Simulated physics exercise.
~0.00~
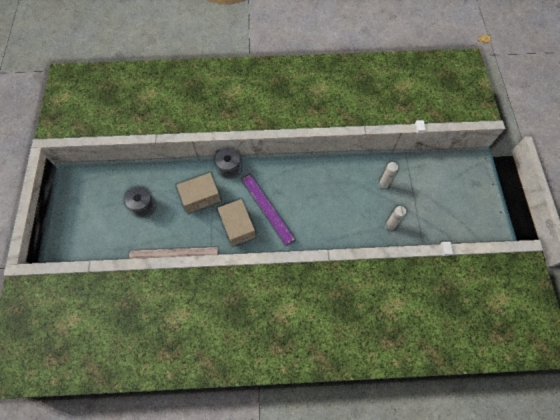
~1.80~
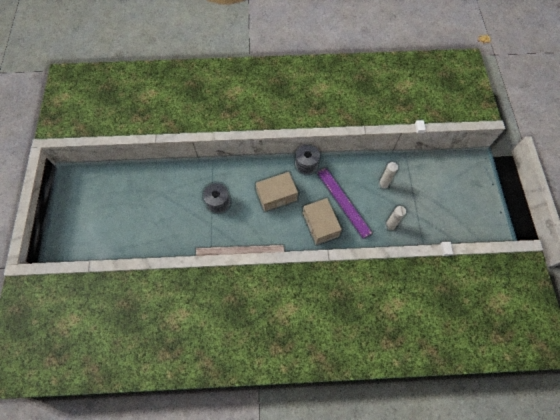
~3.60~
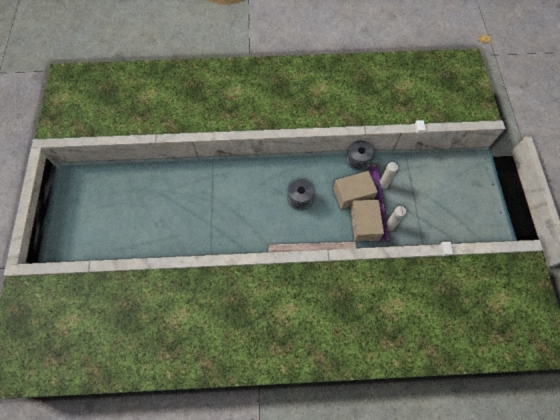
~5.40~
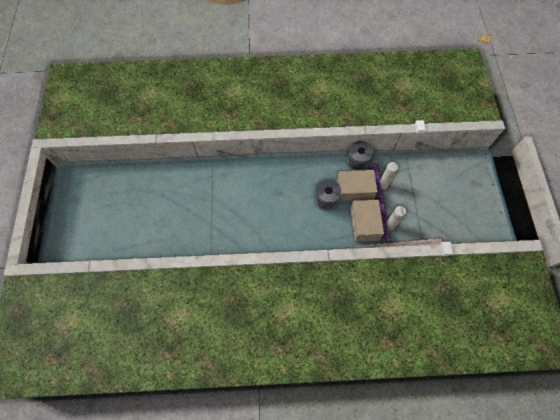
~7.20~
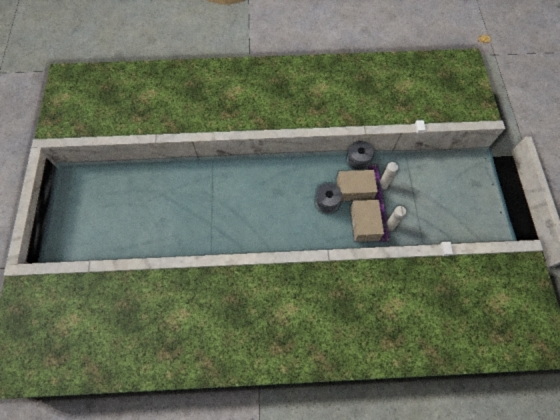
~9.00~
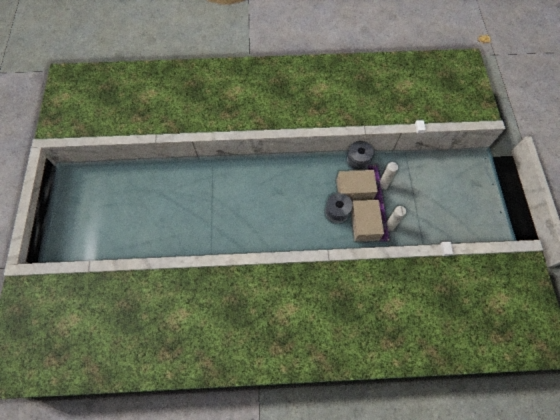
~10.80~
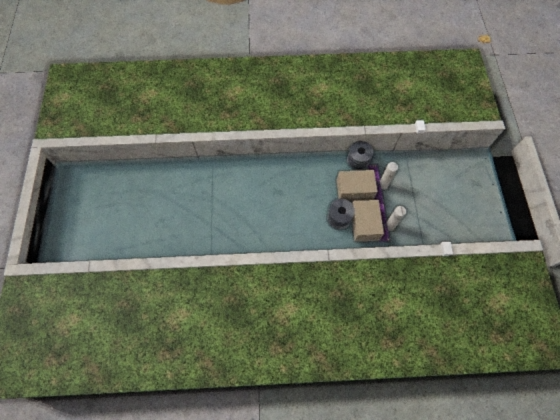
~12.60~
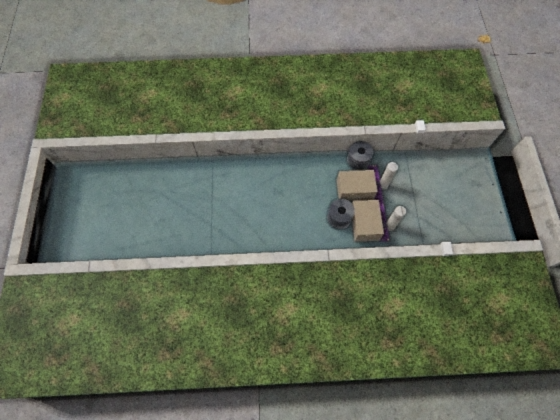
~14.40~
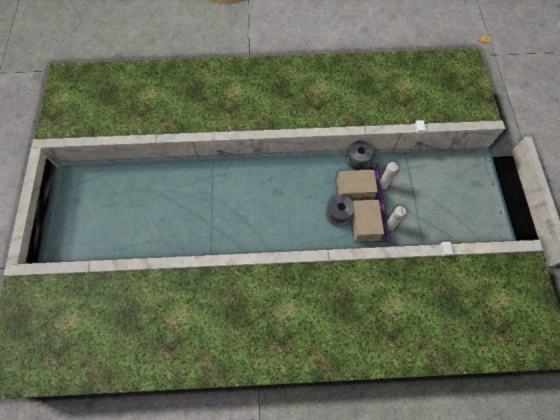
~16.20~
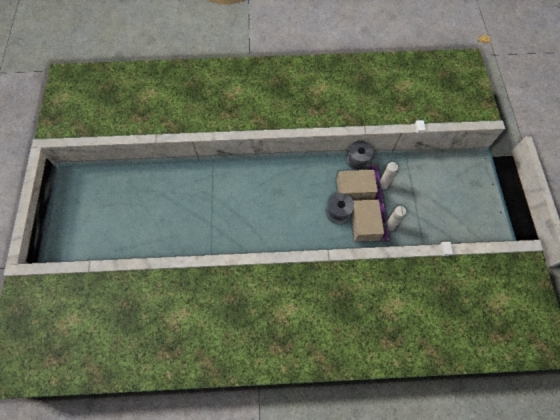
A purple plank, two brown boxes and two dark round tubs drifted right along a water channel and bunched up against two pale posts, while a thin pinkish plank slid past along the near wall and out of sight, leaving the others held there.
